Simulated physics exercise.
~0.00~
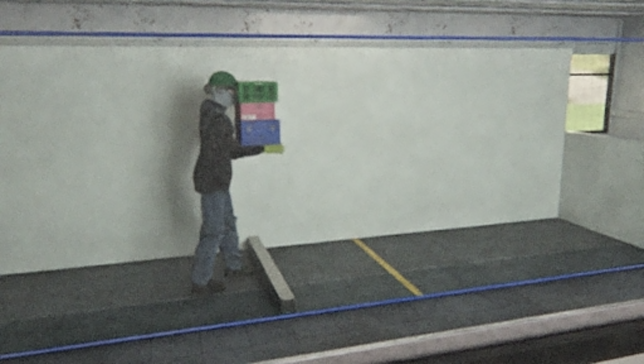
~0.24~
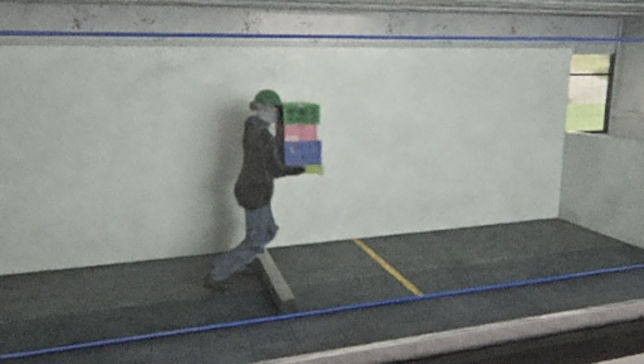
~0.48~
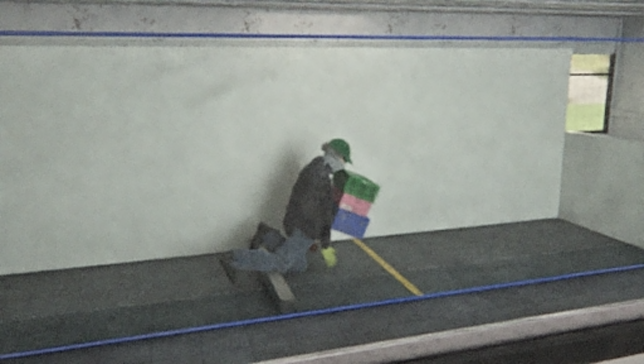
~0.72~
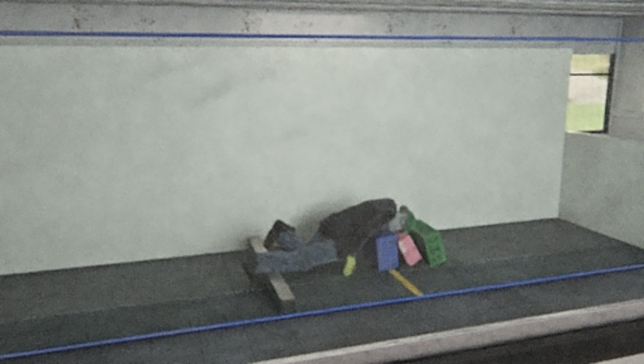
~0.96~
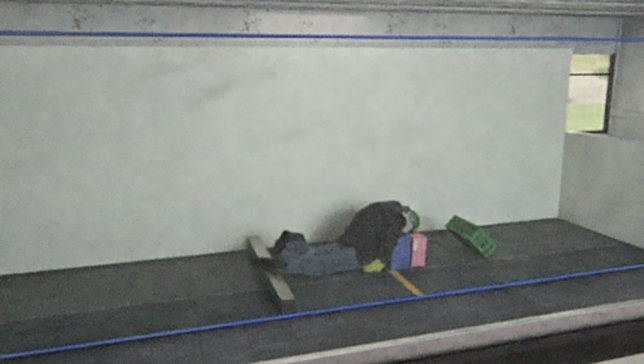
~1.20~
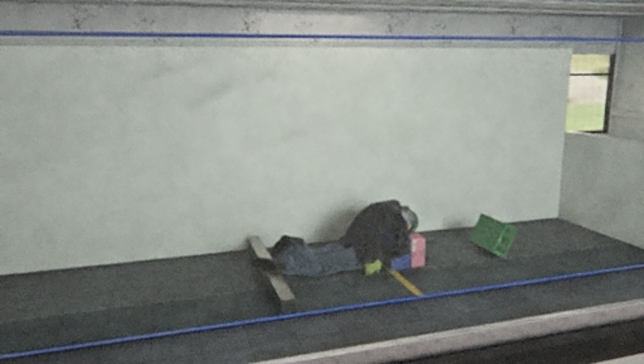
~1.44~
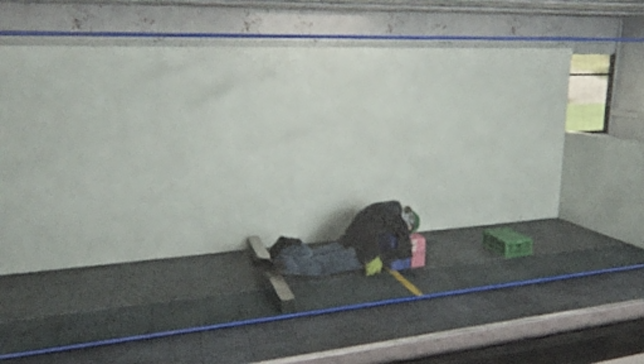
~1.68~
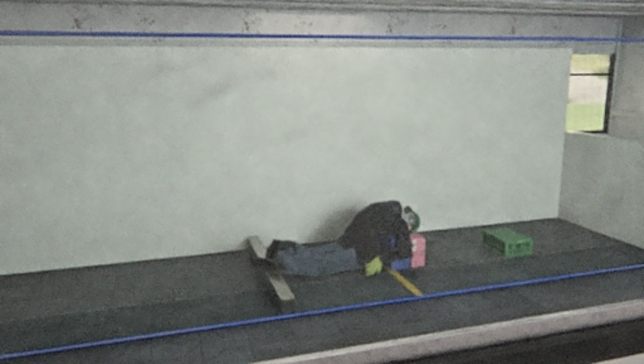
A person in a green cap carried stacked green, pink and blue boxes to the right, tripped over a low rail and pitched forward, ending face down with the head past the yellow line, slumped against the pink and blue boxes, while the green crate tumbled farther right and settled.
